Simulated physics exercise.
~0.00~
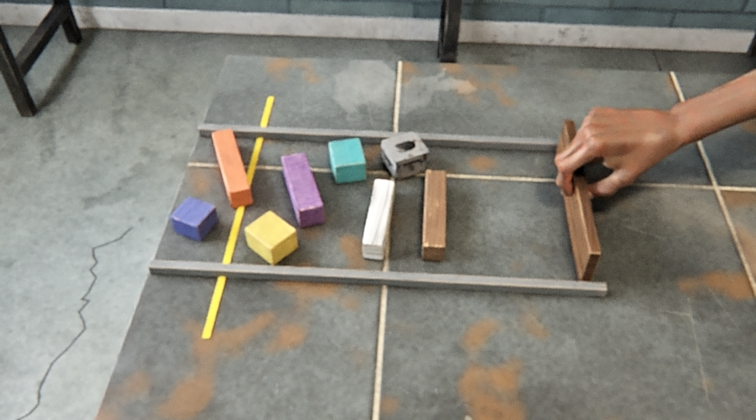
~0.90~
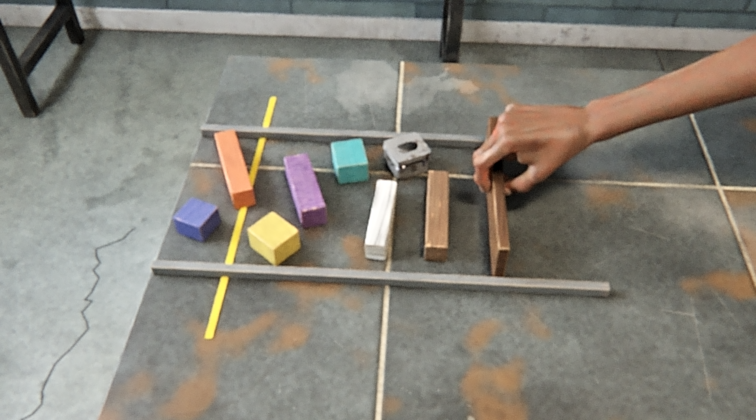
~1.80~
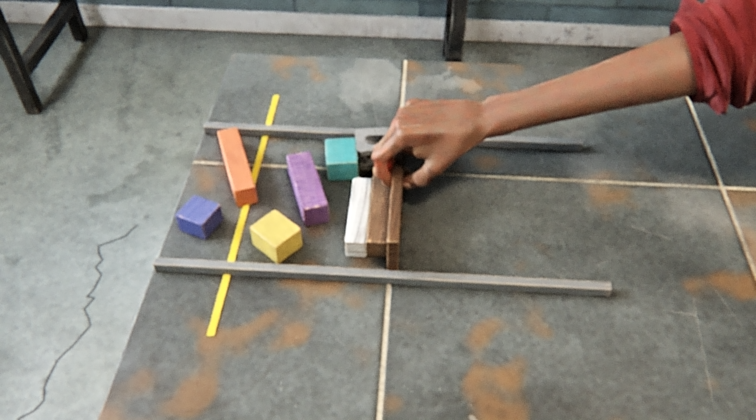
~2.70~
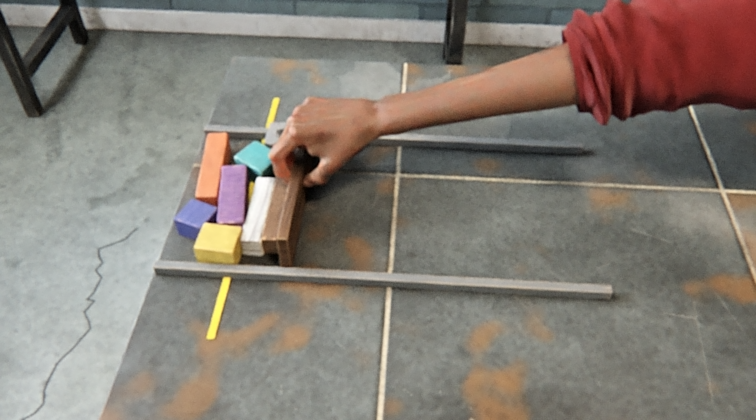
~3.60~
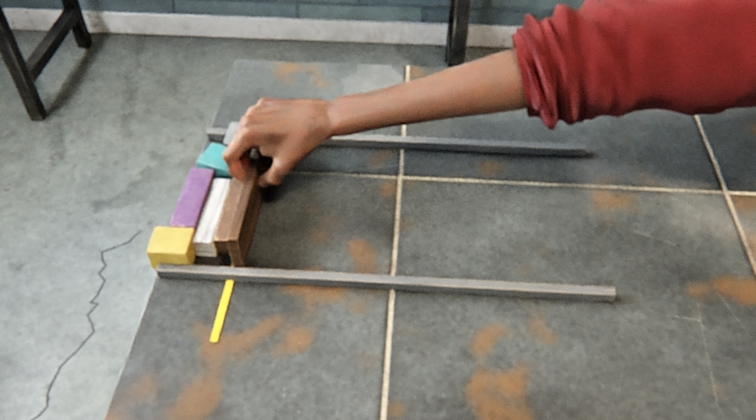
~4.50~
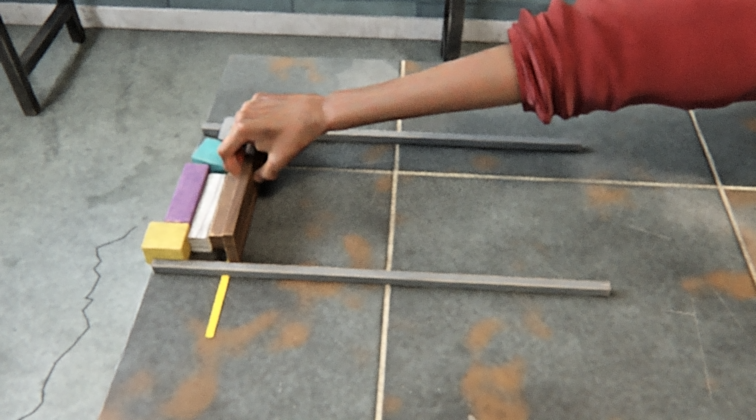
A hand grips an upright brown board on a grey, rust-stained tabletop, seen from above at a slight sway, with two grey rails running lengthwise and a yellow tape strip crossing near the left edge. Between the rails lie orange, purple, white and brown bars, blue, yellow and teal blocks, and a grey metal-looking piece. The hand slides the board left, gathering the brown bar and white stick, then crowding the others together past the tape. The orange bar and blue block go over the left edge and out of sight. The board stops near the tape, with the yellow block and purple bar at the rim.
